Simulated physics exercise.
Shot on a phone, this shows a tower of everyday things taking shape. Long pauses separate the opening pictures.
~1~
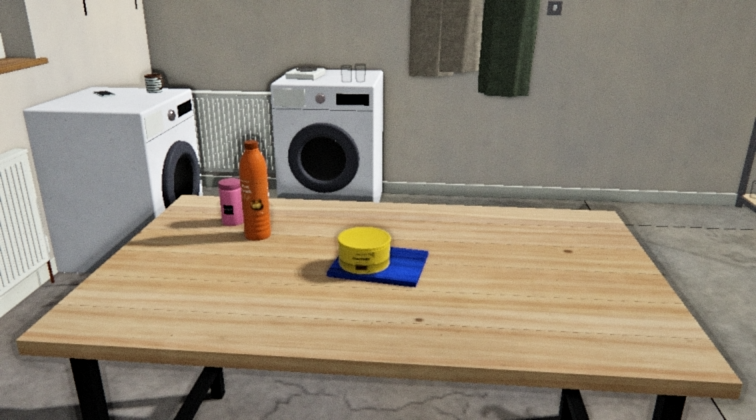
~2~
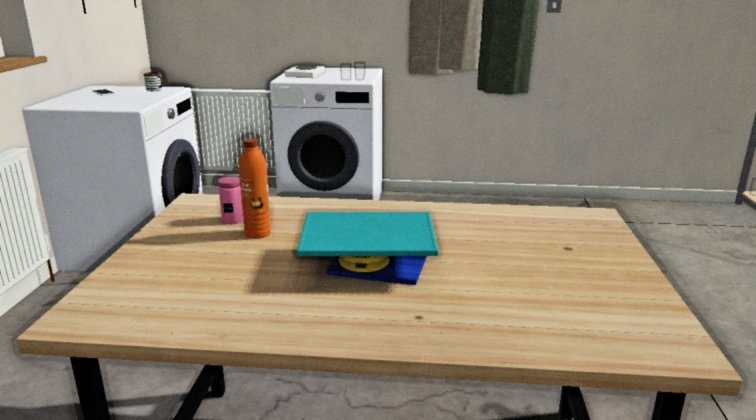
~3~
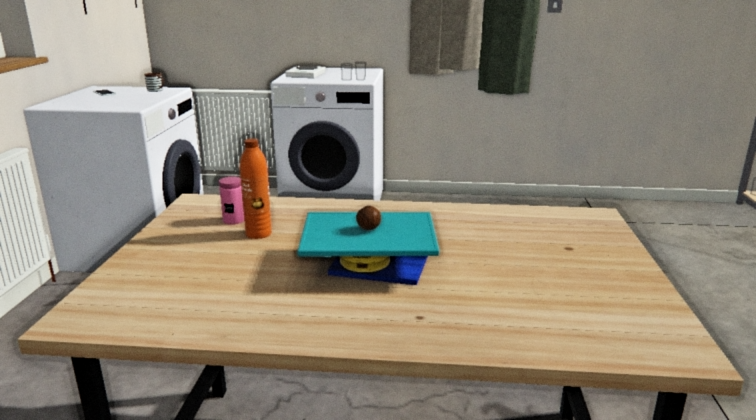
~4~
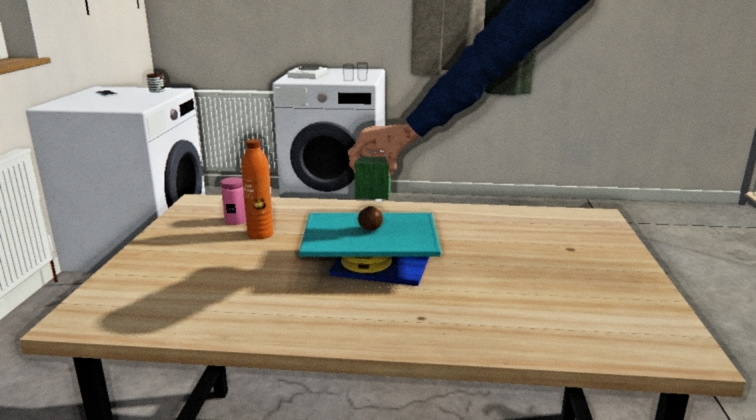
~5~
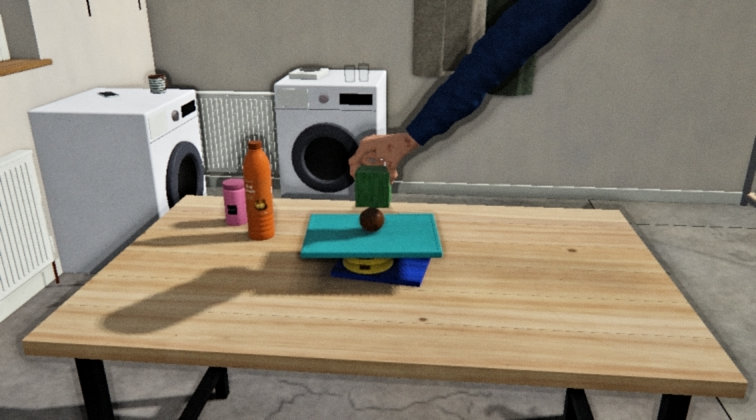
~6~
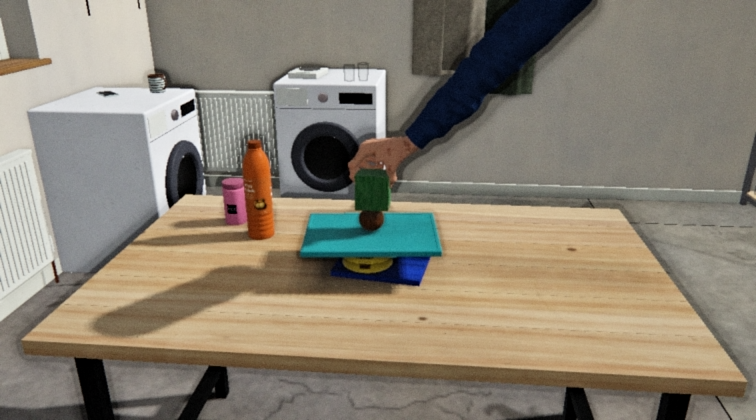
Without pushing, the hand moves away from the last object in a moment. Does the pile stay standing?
No.
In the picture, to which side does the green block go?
It shifts to the viewer's right.
Then, 0.50 s on from there, green block now fallen.
Then, 0.60 s on from there, things are still on the move.
In the end, fallen, green block; the other 6 unmoved. At the end, from the last picture's camera, green block near (426, 218). The pile loses its balance.
